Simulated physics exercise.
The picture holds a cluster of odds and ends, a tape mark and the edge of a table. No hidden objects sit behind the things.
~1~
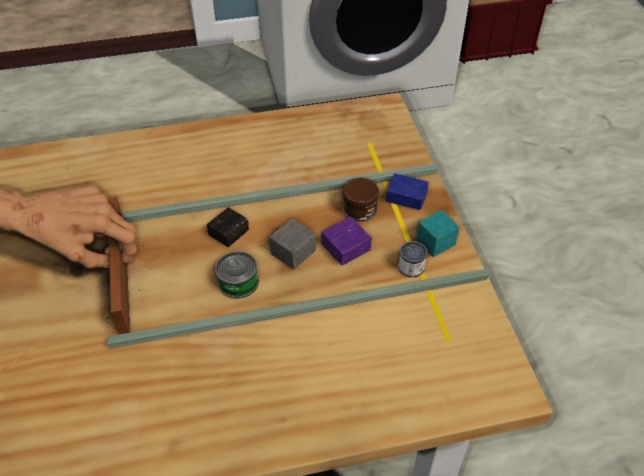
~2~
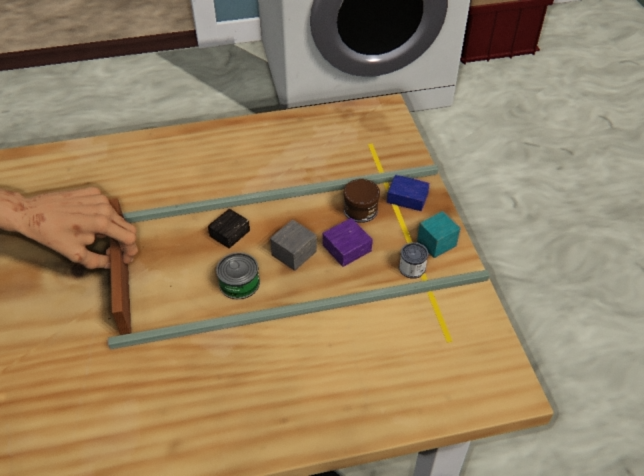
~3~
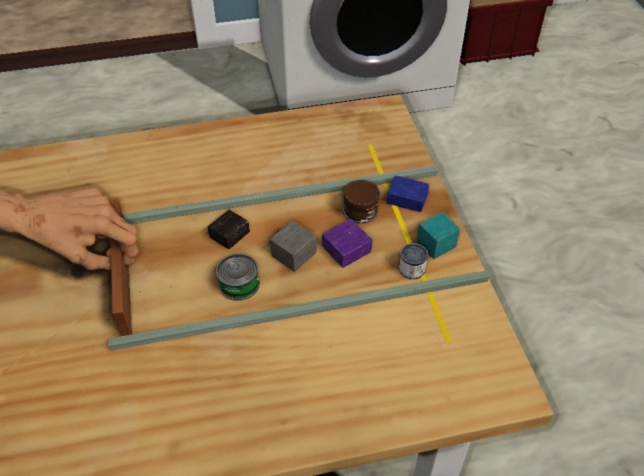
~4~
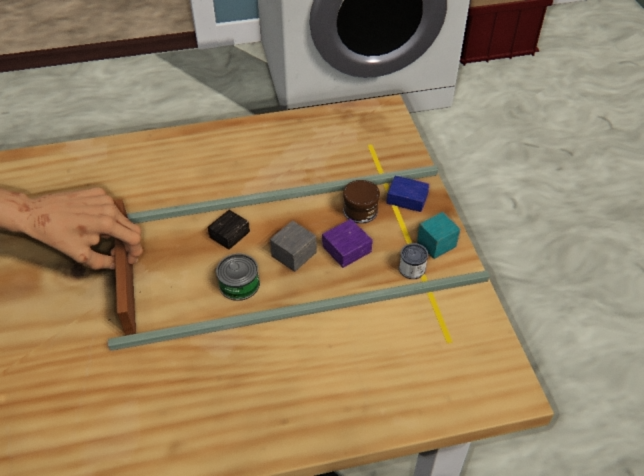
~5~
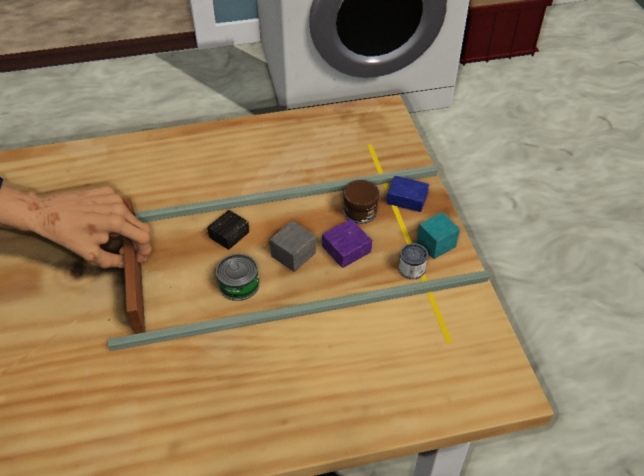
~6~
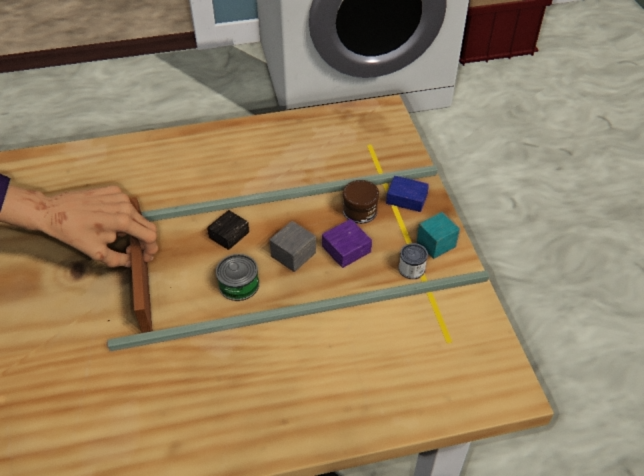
We see a hand holding a small wooden board upright on a table, behind scattered blocks and tins between two rails; the hand then slides the board slightly to the right, while the objects near the yellow line stay still.
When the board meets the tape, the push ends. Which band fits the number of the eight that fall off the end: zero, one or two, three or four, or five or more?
The number that tip off is going to be at least one but under three.
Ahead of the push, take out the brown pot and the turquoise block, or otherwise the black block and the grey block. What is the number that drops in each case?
In the first try 0, in the other 0.
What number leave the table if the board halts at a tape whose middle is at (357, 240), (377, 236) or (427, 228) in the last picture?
In order, the counts are 0, 0 and 5.
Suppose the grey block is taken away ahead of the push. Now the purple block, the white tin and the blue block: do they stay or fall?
The purple block? It does not drop. The white tin? It does not drop. The blue block? It heads down.
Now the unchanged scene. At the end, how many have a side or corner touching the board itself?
Contact count: 3.
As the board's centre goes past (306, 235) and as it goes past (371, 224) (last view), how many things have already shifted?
4 by the first point, 8 by the second.
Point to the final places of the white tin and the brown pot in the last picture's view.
You'll see the white tin at (465, 261), with the brown pot at (441, 192).
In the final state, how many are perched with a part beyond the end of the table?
Number: 2.
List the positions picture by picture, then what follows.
In the first picture, turquoise block (438, 233); blue block (407, 192); white tin (413, 260); board (119, 264); tape (404, 230).
In the second picture, blue block (408, 193); board (120, 265).
In the third picture, white tin (413, 261); black block (229, 229).
In the fourth picture, turquoise block (438, 236); grey block (294, 246).
In the fifth picture, blue block (408, 194); green tin (238, 277).
In the sixth picture, turquoise block (438, 235); blue block (408, 194); white tin (413, 261); board (139, 263); tape (404, 231).
Early on, none off yet; turquoise block at rest near (438, 235); blue block at rest near (408, 194); white tin at rest near (413, 261).
A while later, none off yet; turquoise block at rest near (438, 235); blue block moving near (413, 192); white tin moving near (421, 262).
Finally, the number that fall off is one or two; lost, blue block and turquoise block.
